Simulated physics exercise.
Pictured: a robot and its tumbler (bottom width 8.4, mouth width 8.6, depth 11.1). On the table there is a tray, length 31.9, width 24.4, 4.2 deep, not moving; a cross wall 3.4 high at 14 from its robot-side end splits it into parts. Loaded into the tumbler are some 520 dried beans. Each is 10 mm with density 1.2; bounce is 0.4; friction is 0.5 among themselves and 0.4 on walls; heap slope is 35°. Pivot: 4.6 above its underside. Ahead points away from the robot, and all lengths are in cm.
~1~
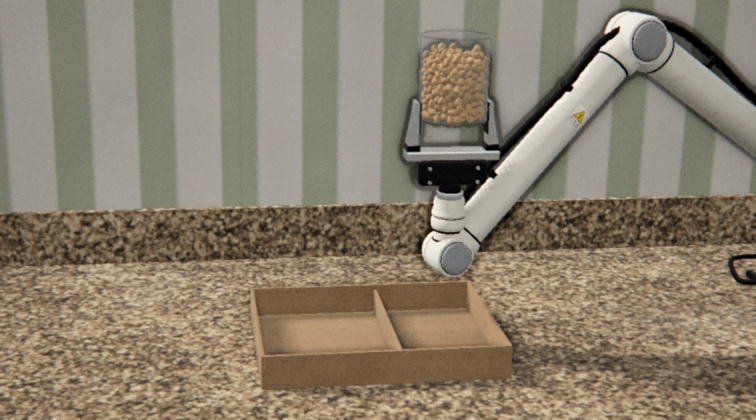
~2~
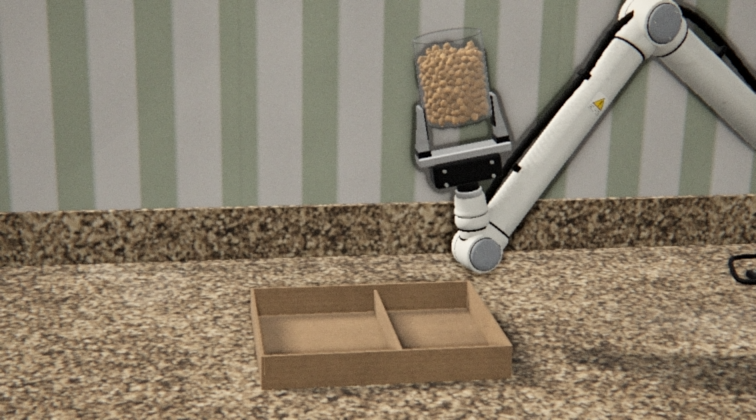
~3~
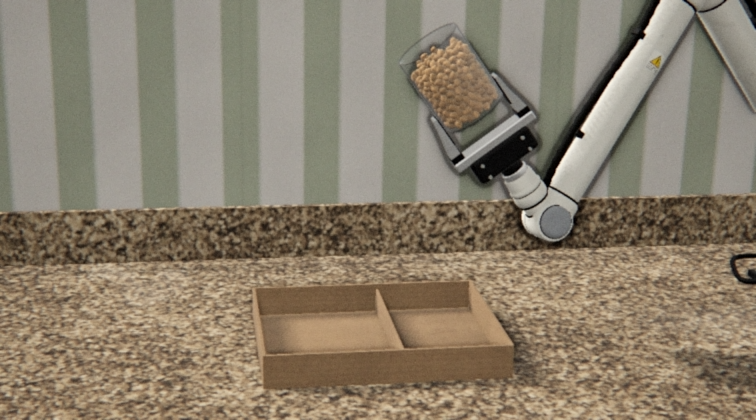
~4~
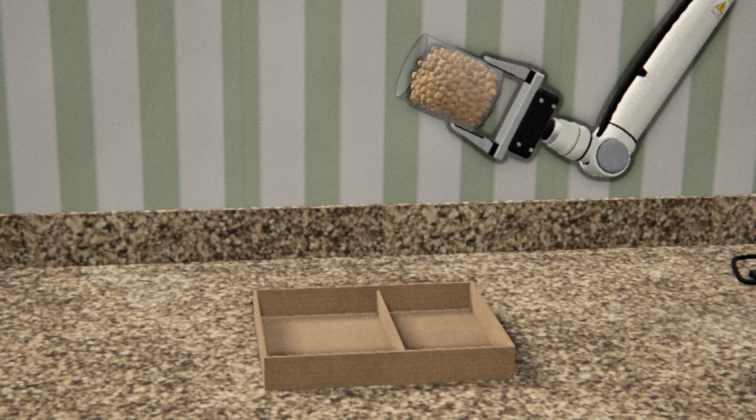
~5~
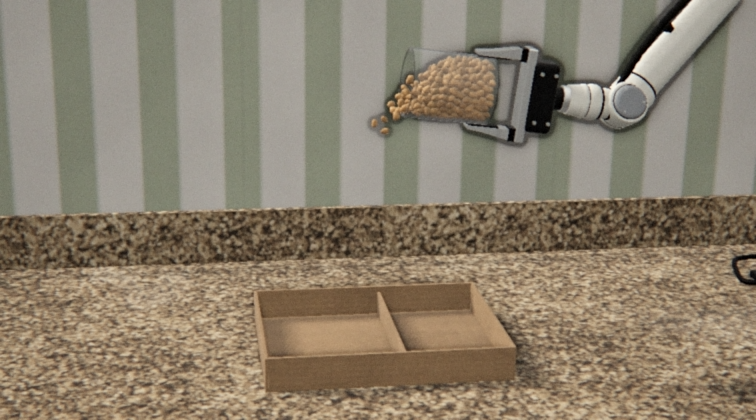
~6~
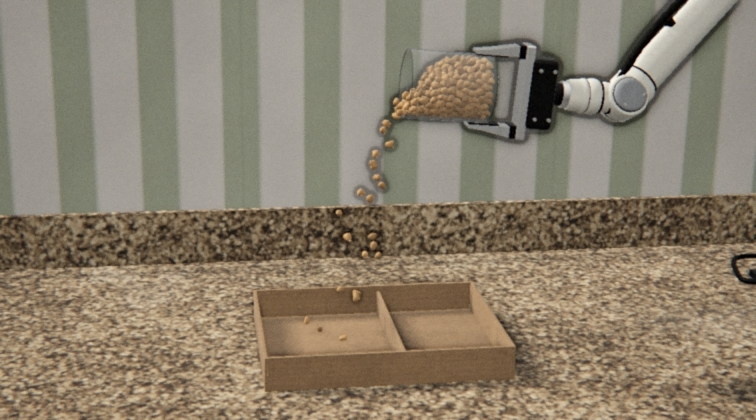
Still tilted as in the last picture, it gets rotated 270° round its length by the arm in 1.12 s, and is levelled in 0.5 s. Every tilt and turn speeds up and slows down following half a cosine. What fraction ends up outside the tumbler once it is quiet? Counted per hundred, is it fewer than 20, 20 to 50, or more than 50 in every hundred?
20 to 50 in every hundred.
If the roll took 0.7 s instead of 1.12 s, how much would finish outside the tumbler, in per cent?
Then roughly 20 per cent.
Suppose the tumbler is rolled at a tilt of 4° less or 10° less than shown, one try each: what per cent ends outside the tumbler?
The first try gives around 20 percent, the second around 15 percent.
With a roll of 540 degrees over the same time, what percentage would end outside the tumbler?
It would come to around 30 per cent.
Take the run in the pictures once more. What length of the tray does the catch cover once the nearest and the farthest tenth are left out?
12 cm.
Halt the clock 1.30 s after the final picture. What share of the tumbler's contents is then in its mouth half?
Near 35 per cent lies in the mouth half.
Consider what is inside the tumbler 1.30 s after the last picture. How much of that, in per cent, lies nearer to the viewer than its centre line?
My guess would be around 60 per cent.
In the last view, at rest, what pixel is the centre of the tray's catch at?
Near (334, 347).
Then, 0.65 s on, tipped 85°, highest piece 40 above the table; 454 in the tumbler, 38 in the far-side part, 27 in flight or on a rim.
Then, 1.30 s on, tipped 62°, highest piece 39 above the table; 371 in the tumbler, 136 in the far-side part, 12 in flight or on a rim.
Then, 1.82 s on, upright, highest piece 41 above the table; 369 in the tumbler, 150 in the far-side part.
Then, 2.52 s on, upright, highest piece 41 above the table; 369 in the tumbler, 150 in the far-side part.
In the end, 369 in the tumbler, 150 in the far-side part. That is 29 % outside the tumbler.
